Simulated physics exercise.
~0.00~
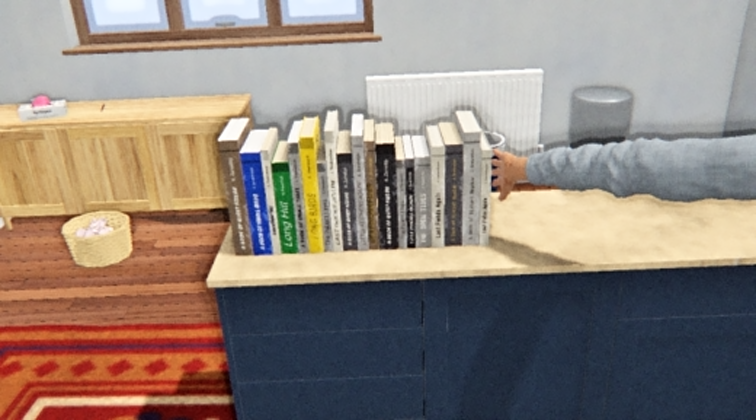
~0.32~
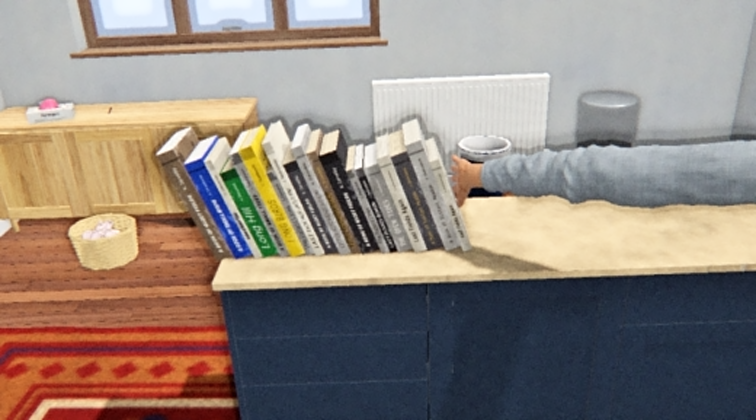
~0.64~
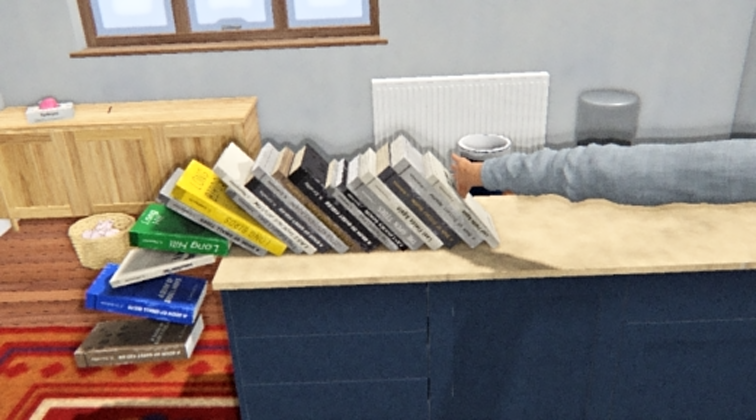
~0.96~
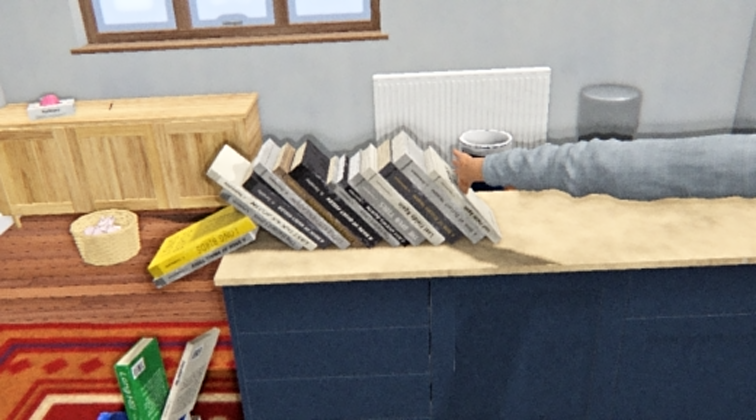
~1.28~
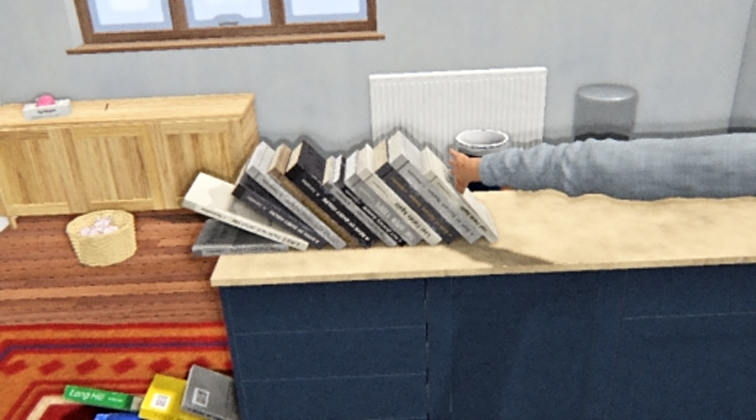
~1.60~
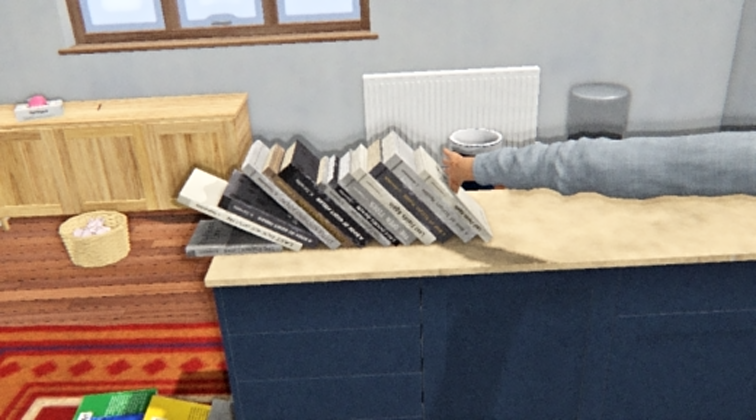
On a worktop, a hand pushes a book row left, tipping several onto the floor.
